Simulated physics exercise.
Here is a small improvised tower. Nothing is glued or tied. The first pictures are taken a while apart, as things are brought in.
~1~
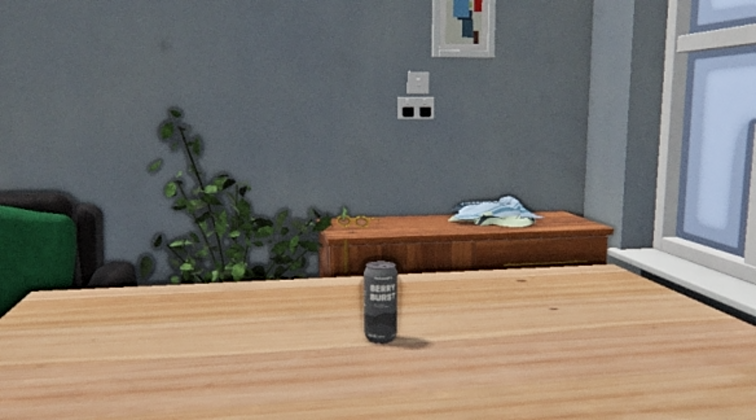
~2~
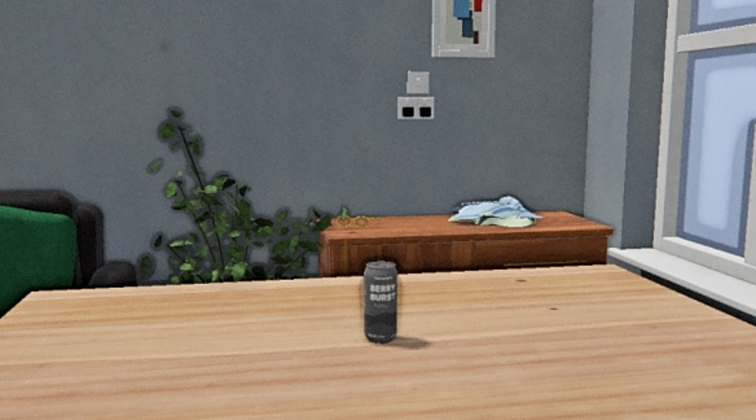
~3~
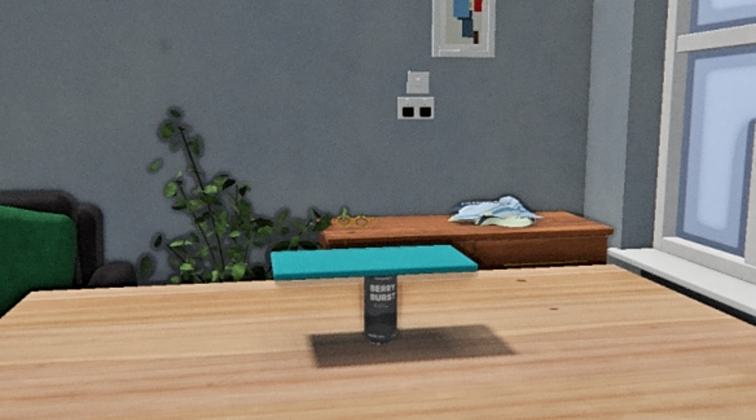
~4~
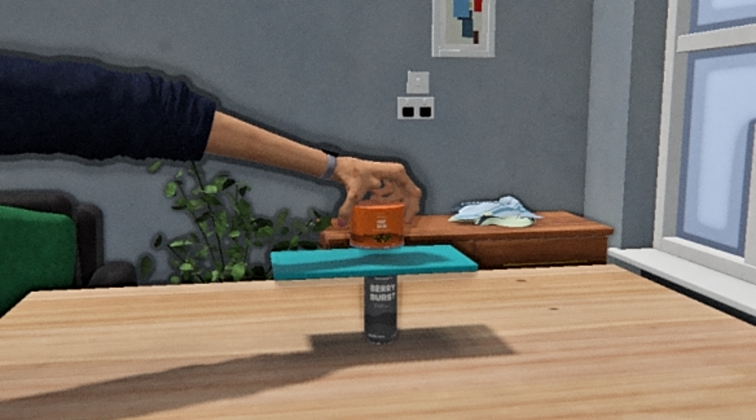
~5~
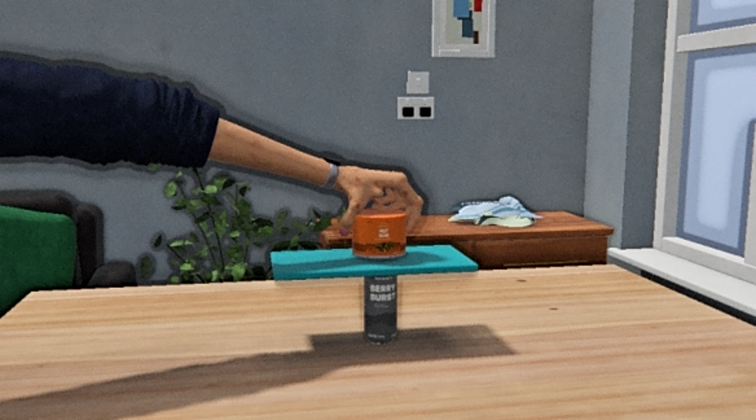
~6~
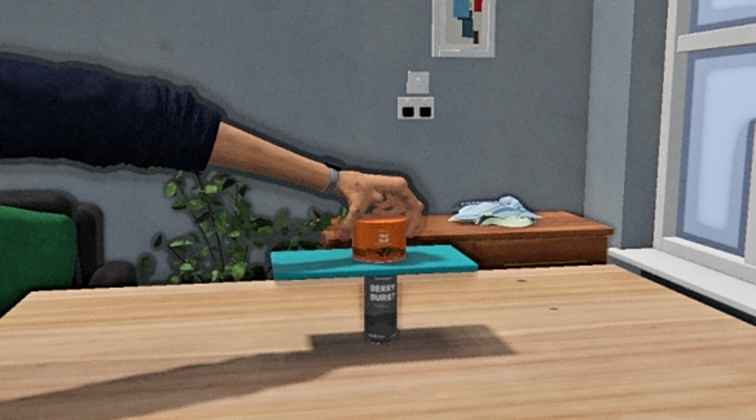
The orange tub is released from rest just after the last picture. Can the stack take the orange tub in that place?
Outcome: The stack keeps its balance.
Then, 0.20 s on from there, no change.
Then, 0.60 s on from there, orange tub resting near (379, 238).
In the end, all 3 unmoved. At the end, from the last picture's camera, orange tub near (379, 238). The stack holds.
